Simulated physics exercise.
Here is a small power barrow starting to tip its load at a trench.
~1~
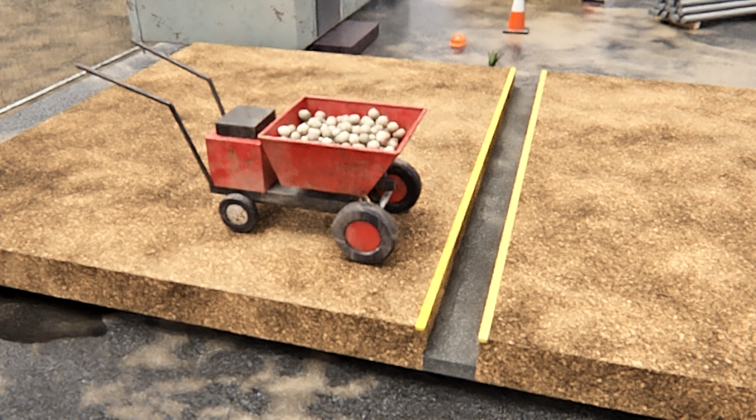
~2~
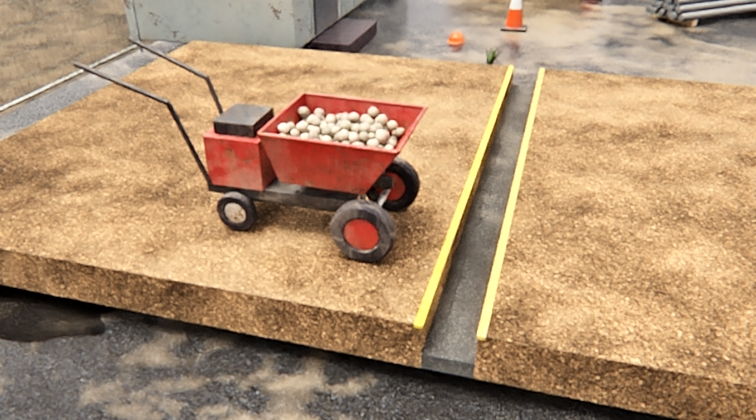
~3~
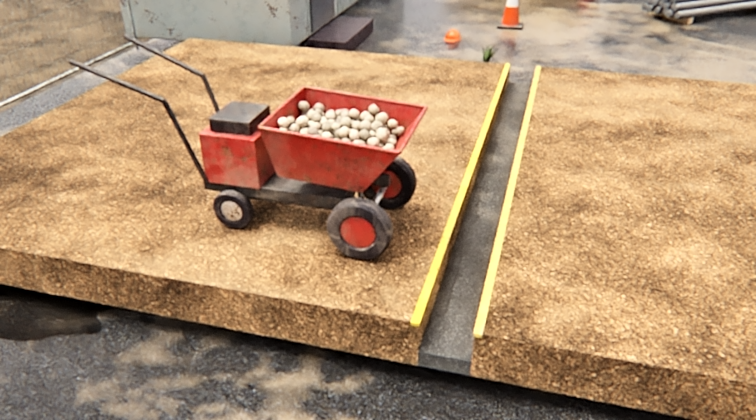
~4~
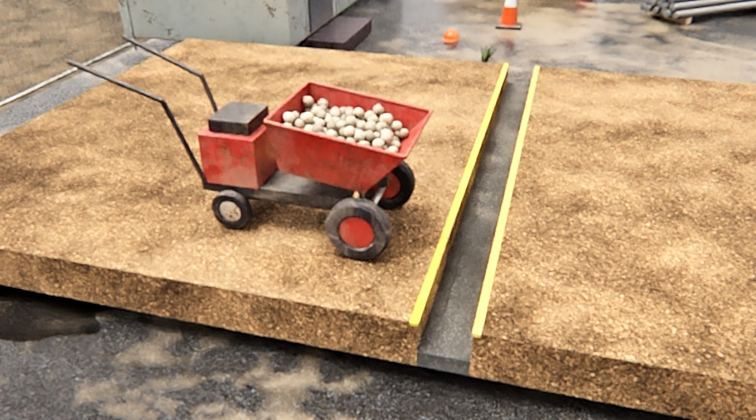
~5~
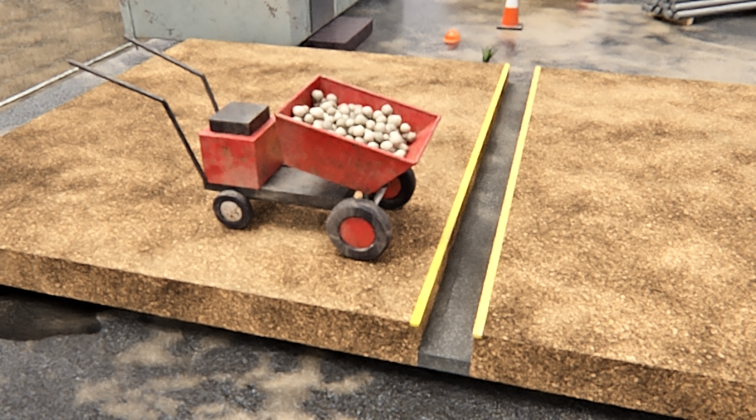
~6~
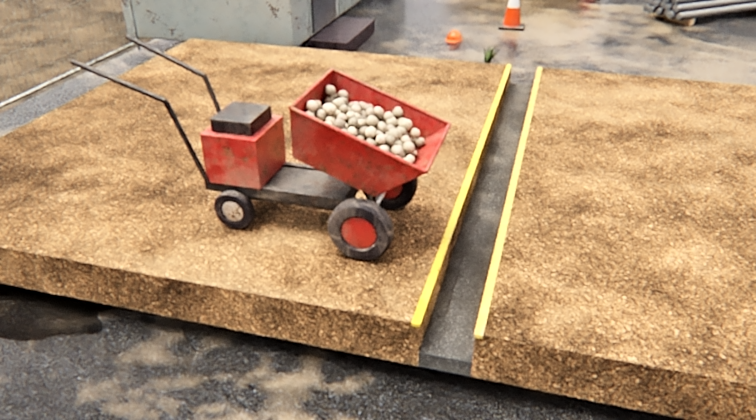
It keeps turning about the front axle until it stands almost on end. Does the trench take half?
The trench takes over half.
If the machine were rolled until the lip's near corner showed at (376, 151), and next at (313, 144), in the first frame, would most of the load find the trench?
The first try: Most of it. The second: Not half.
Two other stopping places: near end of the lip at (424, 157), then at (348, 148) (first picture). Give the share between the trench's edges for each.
In turn 10 and 70 in a hundred.
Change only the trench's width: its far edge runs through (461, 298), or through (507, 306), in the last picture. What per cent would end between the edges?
About 10 and 90 per cent.
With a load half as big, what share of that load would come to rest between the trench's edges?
Close to 80 per cent.
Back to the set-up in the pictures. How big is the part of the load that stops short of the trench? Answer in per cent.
Roughly 0 in a hundred.
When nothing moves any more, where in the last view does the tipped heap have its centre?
Around (484, 253).
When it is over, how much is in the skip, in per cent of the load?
It comes to 0 per cent or so.
Soon, skip tipped steeply; all in the skip.
A while on, skip tipped steeply; most in the skip; a small part in or heaped over the trench; a small part beyond it; a stray few falling.
Towards the end, skip tipped right over; about a quarter in the skip; about half in or heaped over the trench; about a third beyond it.
Finally, skip tipped right over; about two thirds in or heaped over the trench; about a third beyond it.
